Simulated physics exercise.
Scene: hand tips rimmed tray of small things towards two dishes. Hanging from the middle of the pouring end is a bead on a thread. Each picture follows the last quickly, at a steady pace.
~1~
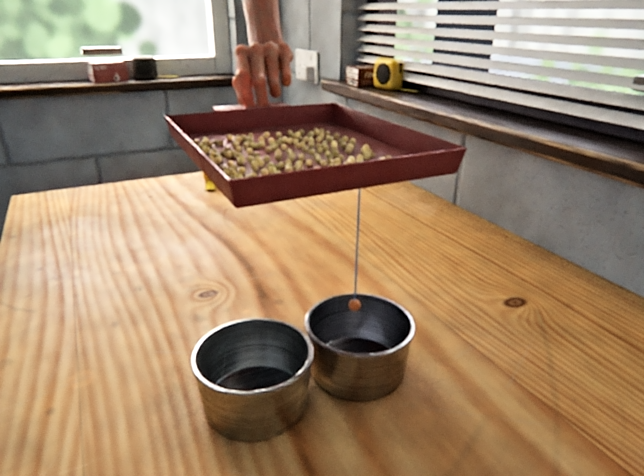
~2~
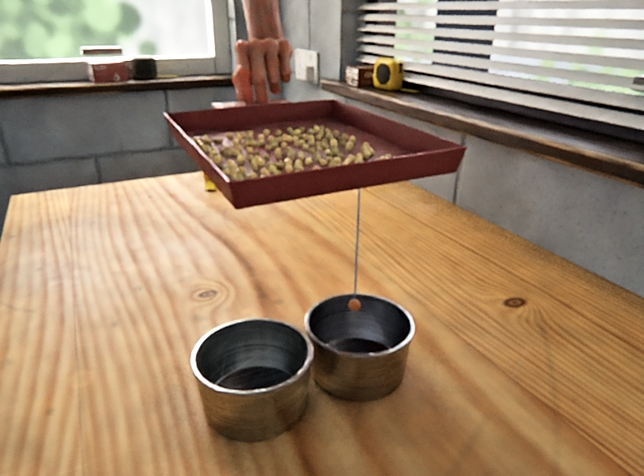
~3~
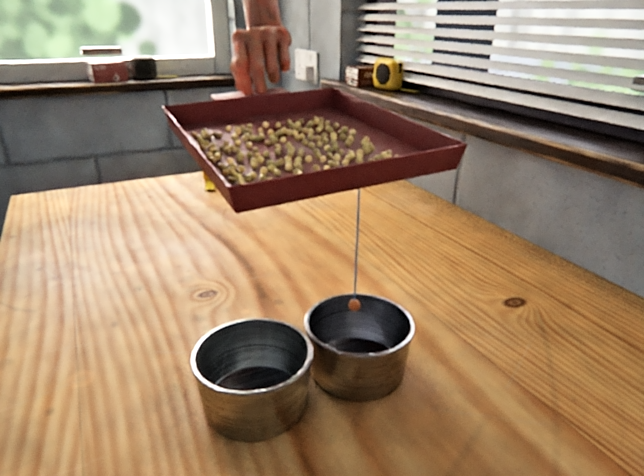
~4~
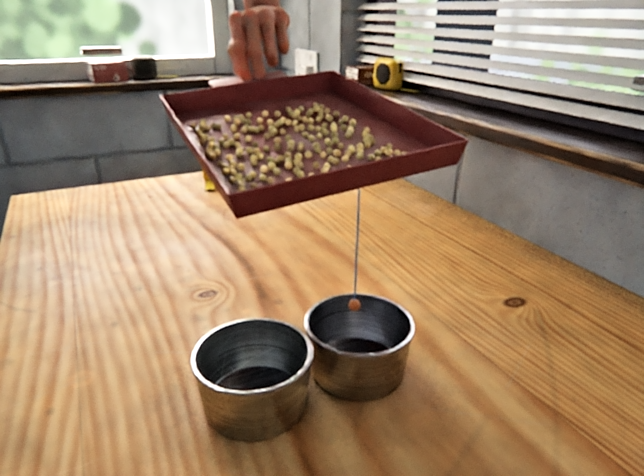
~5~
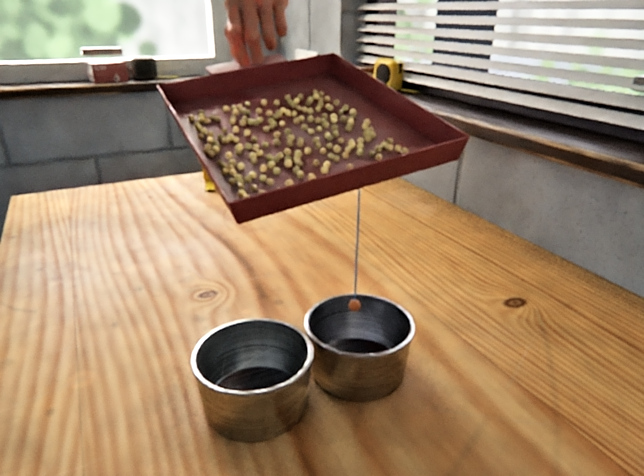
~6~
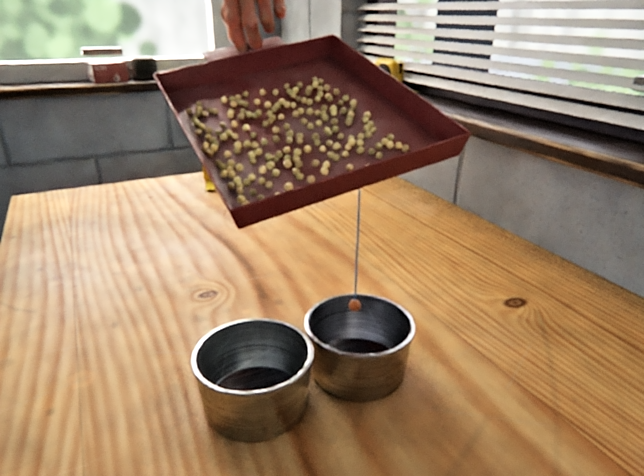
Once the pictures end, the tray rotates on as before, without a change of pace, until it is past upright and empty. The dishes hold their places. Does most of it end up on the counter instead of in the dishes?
No, most of it goes into the dishes.
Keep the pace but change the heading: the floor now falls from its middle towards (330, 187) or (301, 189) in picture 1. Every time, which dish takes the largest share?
Try 1: Left-side dish. Try 2: Left-side dish.
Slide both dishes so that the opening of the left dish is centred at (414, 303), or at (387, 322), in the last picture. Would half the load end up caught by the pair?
Shy of half, then shy of half.
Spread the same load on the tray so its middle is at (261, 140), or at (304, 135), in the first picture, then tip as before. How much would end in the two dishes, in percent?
The first start yields 100 per cent, the second 90 per cent.
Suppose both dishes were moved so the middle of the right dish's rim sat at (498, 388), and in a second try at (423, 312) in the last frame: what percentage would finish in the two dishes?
You'd get 0 in a hundred first and 10 in a hundred after that.
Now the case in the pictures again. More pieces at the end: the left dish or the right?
Fuller side: Left of the pair.
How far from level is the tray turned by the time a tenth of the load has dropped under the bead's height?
Somewhere near 105 degrees, I'd say.
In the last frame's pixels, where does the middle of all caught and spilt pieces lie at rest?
Around (251, 396).
Just after the last frame, tray tipped steeply; almost all on the tray; just a few in the air.
A moment on, tray tipped right over; almost all on the tray; about a tenth in the left dish; just a few outside both.
Further on, tray tipped past a quarter turn; almost all in the left dish; just a few in the right dish; about a tenth outside both.
When it is over, tray tipped past a quarter turn; almost all in the left dish; just a few in the right dish; about a tenth outside both.
